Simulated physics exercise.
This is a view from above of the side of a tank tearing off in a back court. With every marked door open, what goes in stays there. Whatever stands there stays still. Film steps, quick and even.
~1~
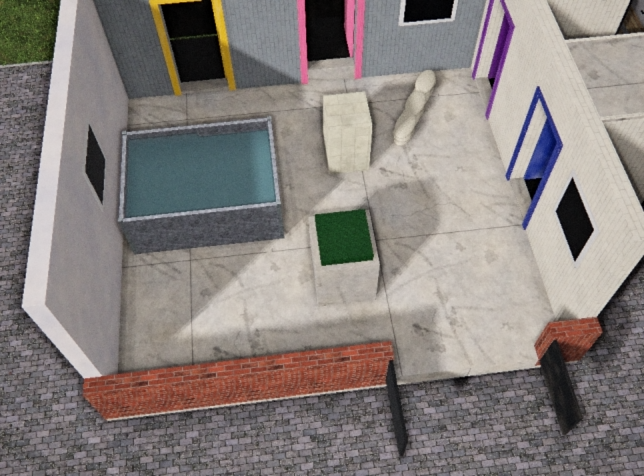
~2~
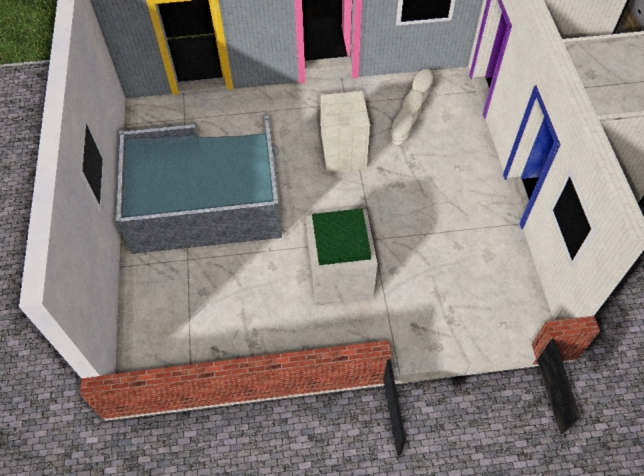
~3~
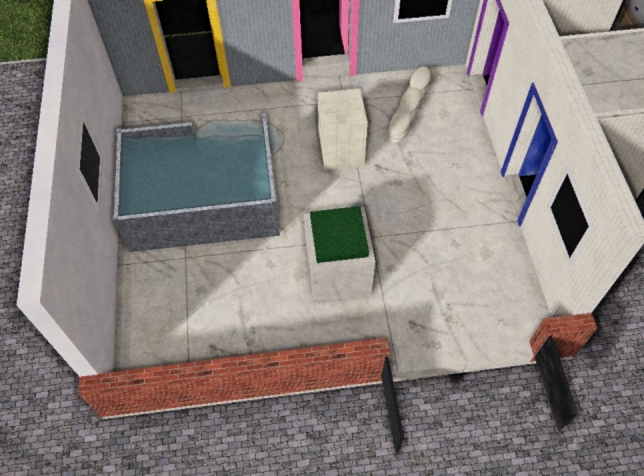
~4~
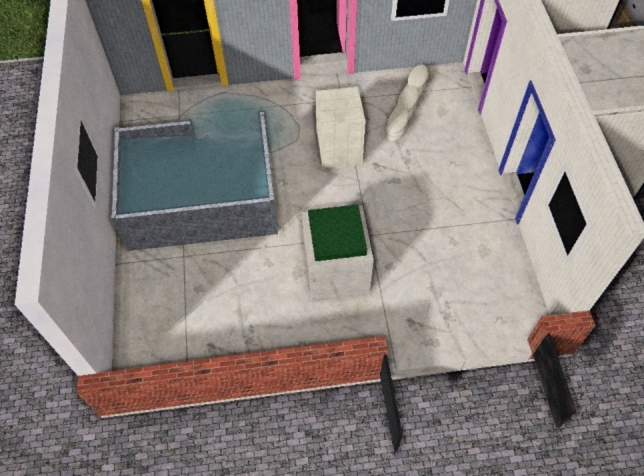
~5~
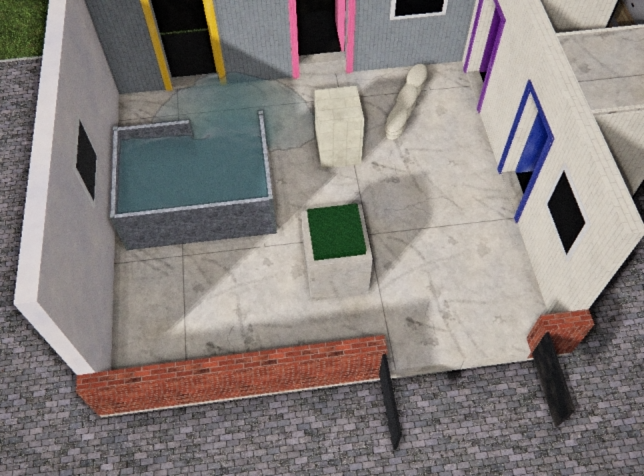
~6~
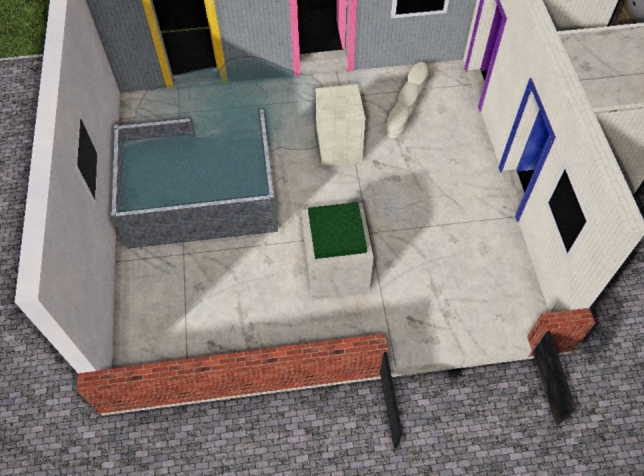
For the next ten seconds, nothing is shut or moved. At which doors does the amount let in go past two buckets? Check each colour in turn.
At the end, the purple door will be over the cap, the blue door will be at or under the cap, the yellow door will be over the cap, the pink door will be at or under the cap.
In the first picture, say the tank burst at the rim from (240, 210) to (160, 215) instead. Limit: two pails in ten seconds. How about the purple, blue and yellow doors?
Log - purple door runs over the limit, blue door runs over the limit, yellow door keeps within bounds.
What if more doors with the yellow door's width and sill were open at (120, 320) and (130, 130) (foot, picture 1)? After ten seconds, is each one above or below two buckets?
Result: First undershoots, second overshoots.
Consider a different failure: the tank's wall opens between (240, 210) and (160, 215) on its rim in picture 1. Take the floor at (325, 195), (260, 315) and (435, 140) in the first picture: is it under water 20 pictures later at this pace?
The first spot is spared, the second soaked and the third spared.
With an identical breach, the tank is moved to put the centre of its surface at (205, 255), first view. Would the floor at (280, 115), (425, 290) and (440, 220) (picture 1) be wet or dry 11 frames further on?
Taking the three spots in turn, I'd say drenched, then spared, then spared.
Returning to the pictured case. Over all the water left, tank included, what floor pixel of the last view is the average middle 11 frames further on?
The water centres close to (244, 150).
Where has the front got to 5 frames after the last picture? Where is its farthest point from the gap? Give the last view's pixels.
The front tops out at about (417, 70).
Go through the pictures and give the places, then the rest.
The first frame shows the water tank at (200, 170) is whole and still.
In the second frame, the front is at (275, 153), out from the gap on the water tank's far side.
In the third frame, the front is at (270, 128), out from the gap on the water tank's far side.
In the fourth frame, water pours out on the water tank's far side and has run to (219, 96).
In the fifth frame, water pours out on the water tank's far side and has run to (271, 81).
In the sixth frame, the front is at (307, 76), out from the gap on the water tank's far side.
A moment on, water covers 20 % of the floor; the purple door not reached, the blue door not reached, the yellow door far over two buckets in, the pink door wet at the sill, nothing in.
Next, water covers 30 % of the floor; the purple door under two buckets in, the blue door not reached, the yellow door far over two buckets in, the pink door wet at the sill, nothing in.
Then, water covers 40 % of the floor; the purple door over two buckets in, the blue door wet at the sill, nothing in, the yellow door far over two buckets in, the pink door wet at the sill, nothing in.
Later, water covers 80 % of the floor; the purple door far over two buckets in, the blue door wet at the sill, nothing in, the yellow door far over two buckets in, the pink door wet at the sill, nothing in.
In the end, water covers 90 % of the floor; the purple door far over two buckets in, the blue door wet at the sill, nothing in, the yellow door far over two buckets in, the pink door wet at the sill, nothing in.
